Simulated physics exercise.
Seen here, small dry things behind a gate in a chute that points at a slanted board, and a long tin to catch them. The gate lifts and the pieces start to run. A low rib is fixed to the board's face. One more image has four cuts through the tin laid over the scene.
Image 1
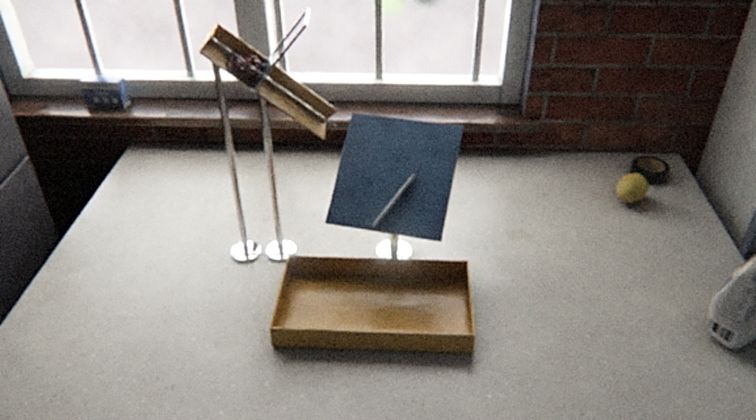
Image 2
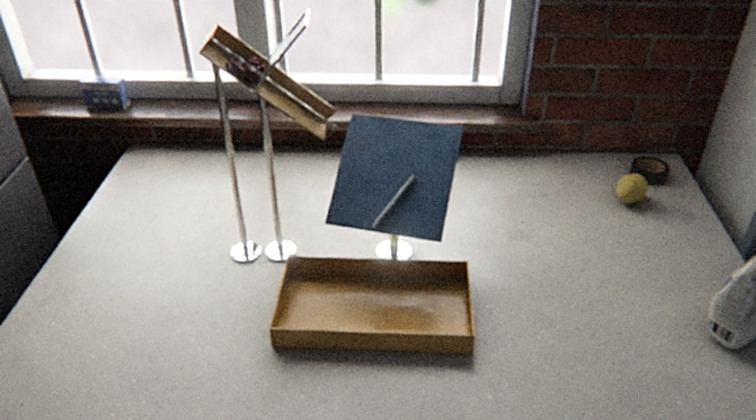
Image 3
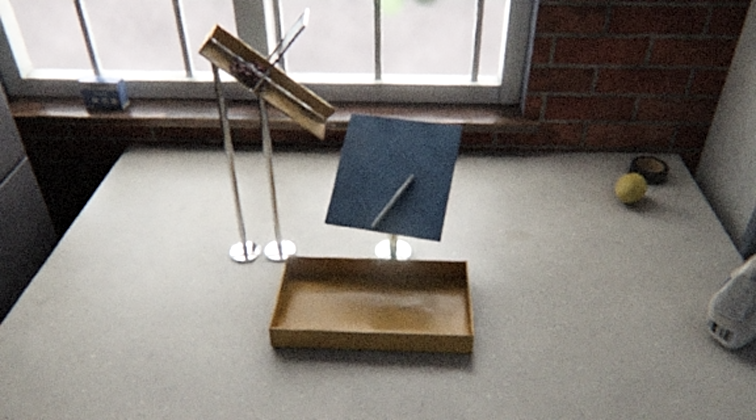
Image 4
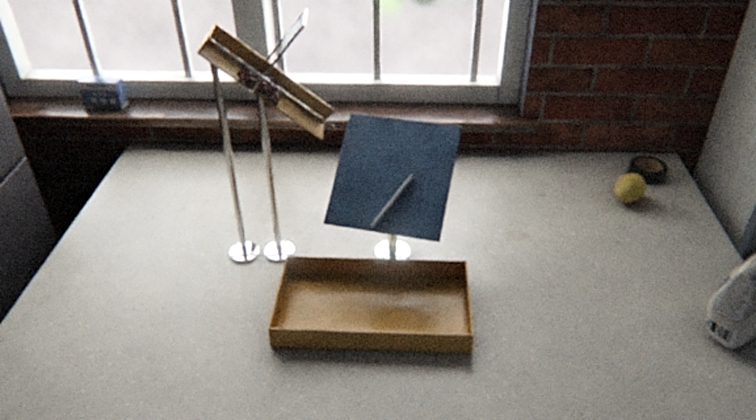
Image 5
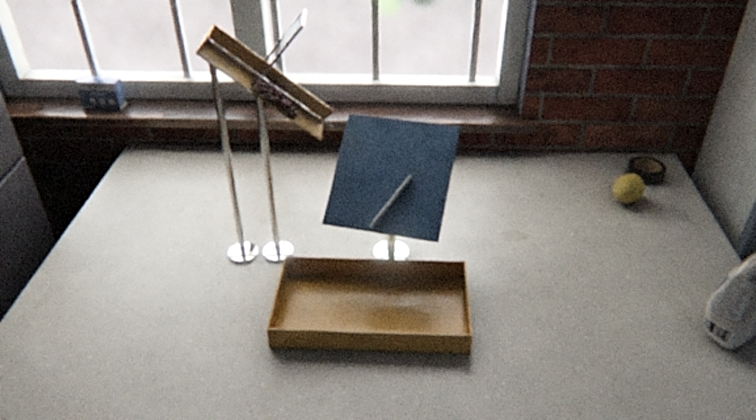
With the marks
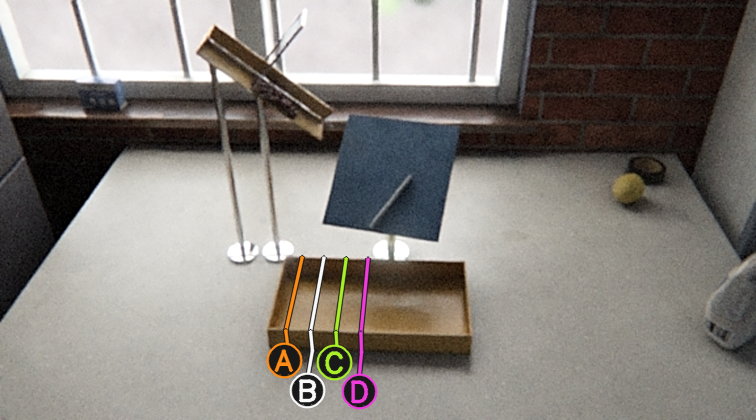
On a pale tabletop by a window and brick wall, a raised chute slopes down to the right toward a tilted dark blue board with a thin rib, above an empty tin. A small cluster of dark pieces starts near the chute's middle, then slides a short way down it.
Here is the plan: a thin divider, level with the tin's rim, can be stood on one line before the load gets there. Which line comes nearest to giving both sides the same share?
Go for C.
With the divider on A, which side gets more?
More lands on the right.
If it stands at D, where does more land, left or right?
The left side.
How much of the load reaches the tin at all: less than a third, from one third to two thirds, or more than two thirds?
About that: More than two thirds.
On the marked copy, line A crosses the front rim at (286, 329); line B crosses the front rim at (310, 330); line C crosses the front rim at (336, 331); line D crosses the front rim at (361, 332).
With A, of what is caught, none at all on the left of the divider, the whole lot on the right.
With B, of what is caught, only a few on the left of the divider, all but a few on the right.
With C, of what is caught, close to half on the left of the divider, close to half on the right.
With D, of what is caught, all but a few on the left of the divider, only a few on the right.
